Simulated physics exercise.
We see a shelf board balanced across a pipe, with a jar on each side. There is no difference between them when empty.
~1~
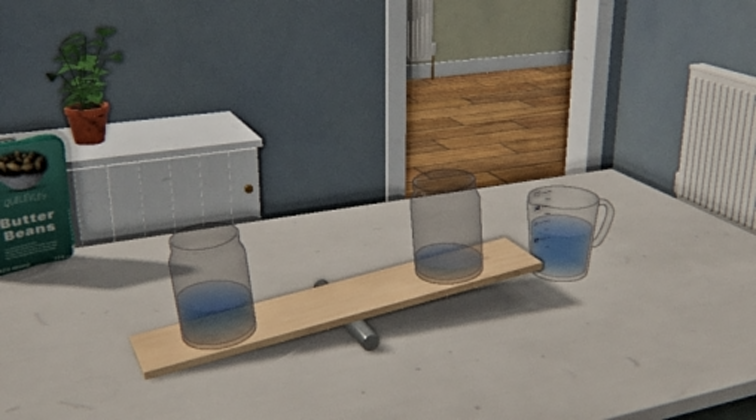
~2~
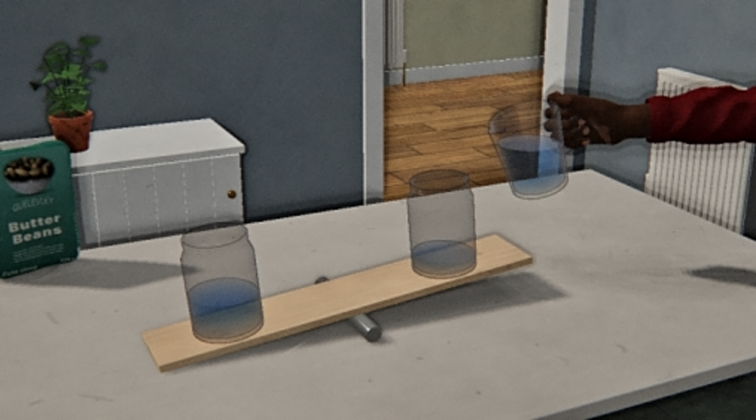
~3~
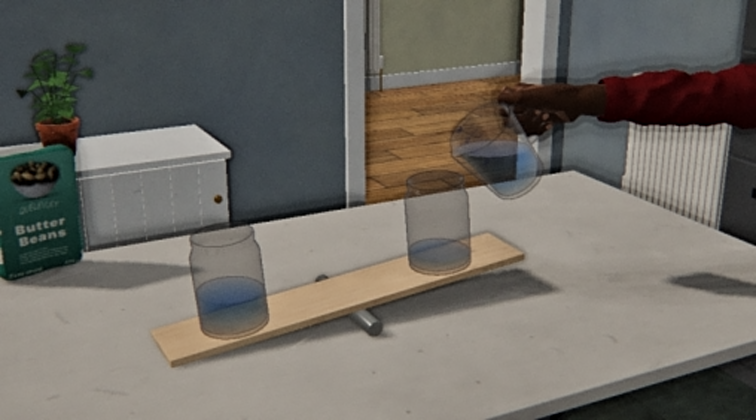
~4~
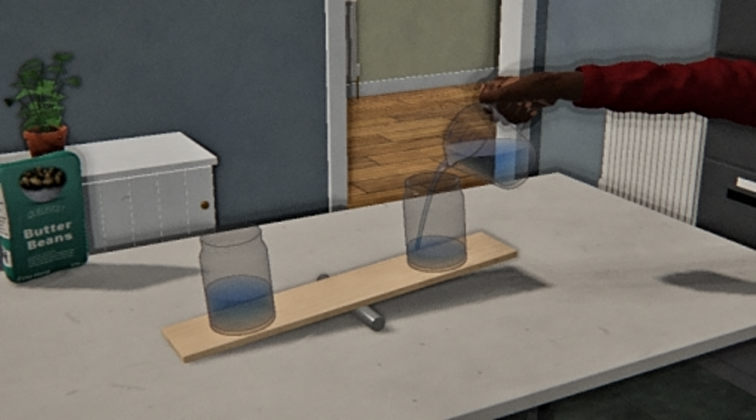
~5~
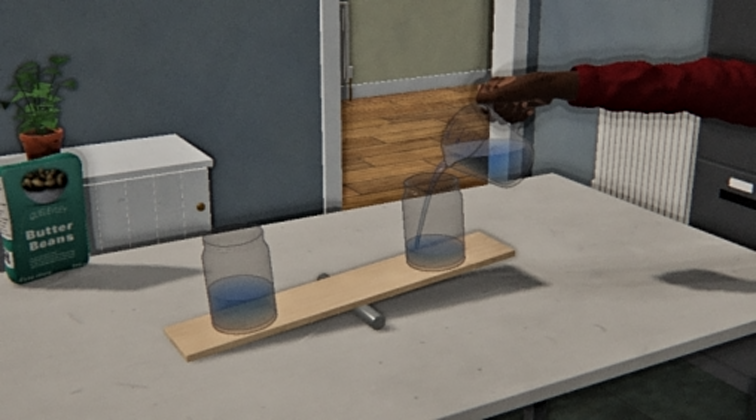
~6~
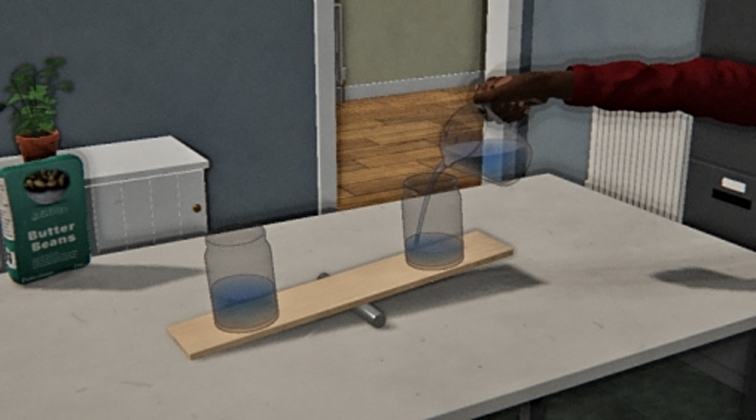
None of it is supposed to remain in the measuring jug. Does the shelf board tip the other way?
The balance turns.
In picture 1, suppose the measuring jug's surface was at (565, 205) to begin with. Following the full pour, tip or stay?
Result: It seesaws across.
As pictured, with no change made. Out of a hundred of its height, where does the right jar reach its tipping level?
Estimate: Around 40 per cent.
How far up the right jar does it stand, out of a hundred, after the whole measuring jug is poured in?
Fill level: About 55 percent.
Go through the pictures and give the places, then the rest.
In the first frame, before the pour; measuring jug (561, 232) about two thirds full; right jar (447, 223) nearly empty, raised; left jar (211, 282) about a third full, on the low side.
In the second frame, the measuring jug is on its way; pipe (371, 332); right jar nearly empty, surface at (443, 252).
In the third frame, the dyed water nears the lip; measuring jug (499, 152) tipped 40° with all of its load; right jar (438, 219) nearly empty.
In the fourth frame, pouring; pipe (375, 322); right jar nearly empty, surface at (436, 246); left jar about a third full, surface at (238, 288).
In the fifth frame, pouring; measuring jug (489, 148) tipped 55° with nearly all of its load; right jar (433, 219) nearly empty.
In the sixth frame, pouring; pipe (376, 319); right jar about a quarter full, surface at (434, 242); left jar about a third full, surface at (242, 287).
A moment on, the right jar is about a third full; the shelf board leans as before.
Further on, the right jar is about half full; the shelf board has swung over, and that end is down.
When it is over, the right jar is about half full; the shelf board has swung over, and that end is down.
